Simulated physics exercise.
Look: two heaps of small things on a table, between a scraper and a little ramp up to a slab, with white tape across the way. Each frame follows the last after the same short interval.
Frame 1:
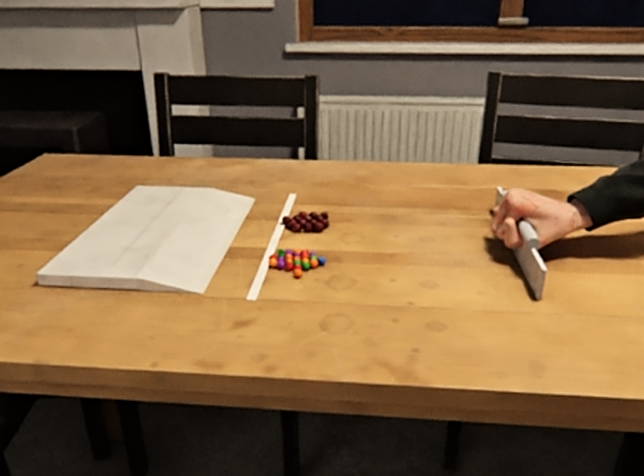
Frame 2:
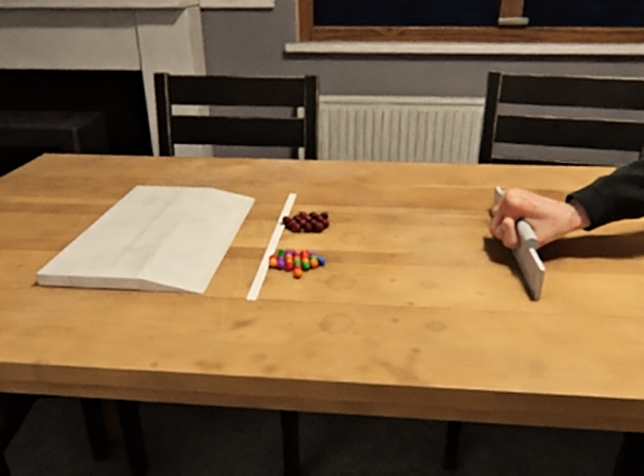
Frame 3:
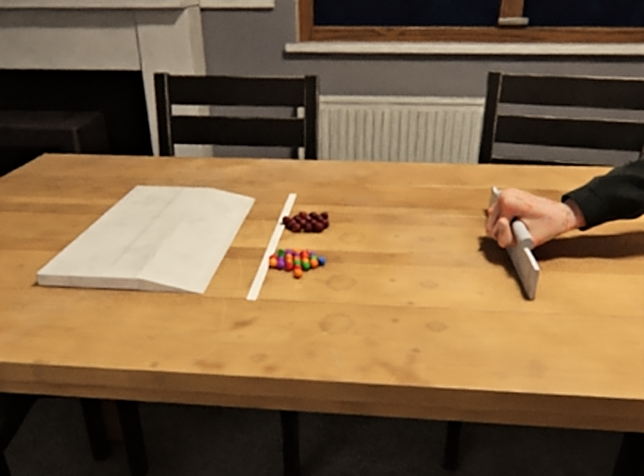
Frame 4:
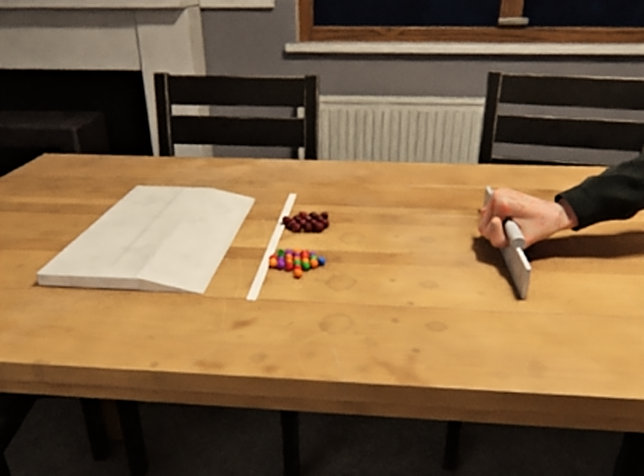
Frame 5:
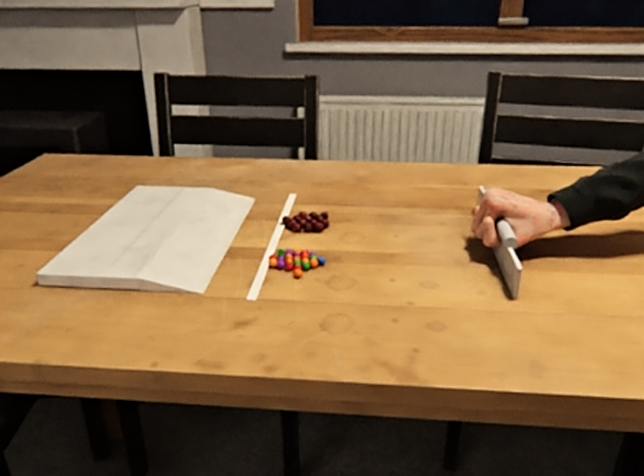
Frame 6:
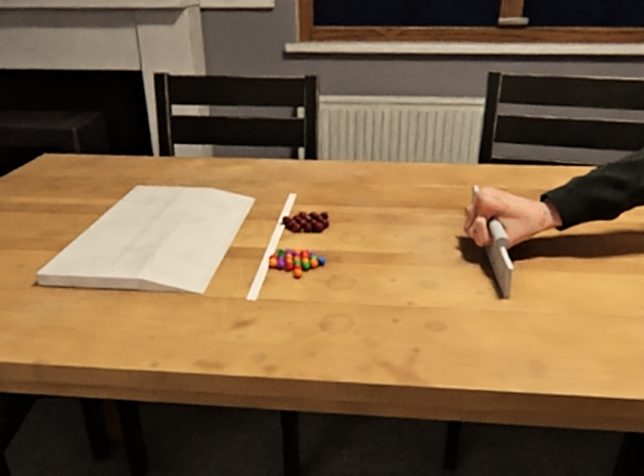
A hand slides a scraper slightly left across a wooden table toward two small heaps.
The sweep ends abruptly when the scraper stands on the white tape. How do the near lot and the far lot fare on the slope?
As it turns out, the near lot cannot climb the slope and the far lot cannot climb the slope.
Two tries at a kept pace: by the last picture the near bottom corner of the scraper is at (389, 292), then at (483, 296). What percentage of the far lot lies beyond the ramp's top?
Try one: 10 %. Try two: 0 %.
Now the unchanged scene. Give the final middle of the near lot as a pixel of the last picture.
Around (231, 256).
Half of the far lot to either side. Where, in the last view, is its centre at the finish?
Its centre ends up around (259, 222).
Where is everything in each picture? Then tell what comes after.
Scraper at (538, 276), at rest; white tape at (292, 198); top of the ramp at (144, 271); near lot at (297, 260), a few round plastic beads; far lot at (308, 220), a few dried cherries, in the first frame.
Scraper at (536, 276); far lot at (308, 220), in the second frame.
Scraper at (531, 276); near lot at (297, 260), in the third frame.
Scraper at (523, 276); far lot at (308, 220), in the fourth frame.
Scraper at (514, 276); near lot at (297, 260), in the fifth frame.
Scraper at (506, 275); white tape at (292, 198); top of the ramp at (144, 271); near lot at (297, 260); far lot at (308, 220), in the sixth frame.
Then, 0.92 s past the last view, scraper still moving, near (376, 217); near lot all short of the ramp; far lot all short of the ramp.
Then, 1.87 s past the last view, scraper stopped at the white tape; near lot all short of the ramp; far lot all short of the ramp.
Finally, scraper stopped at the white tape; near lot none past the top, a small part on the ramp, nearly all short of the ramp; far lot none past the top, all short of the ramp.
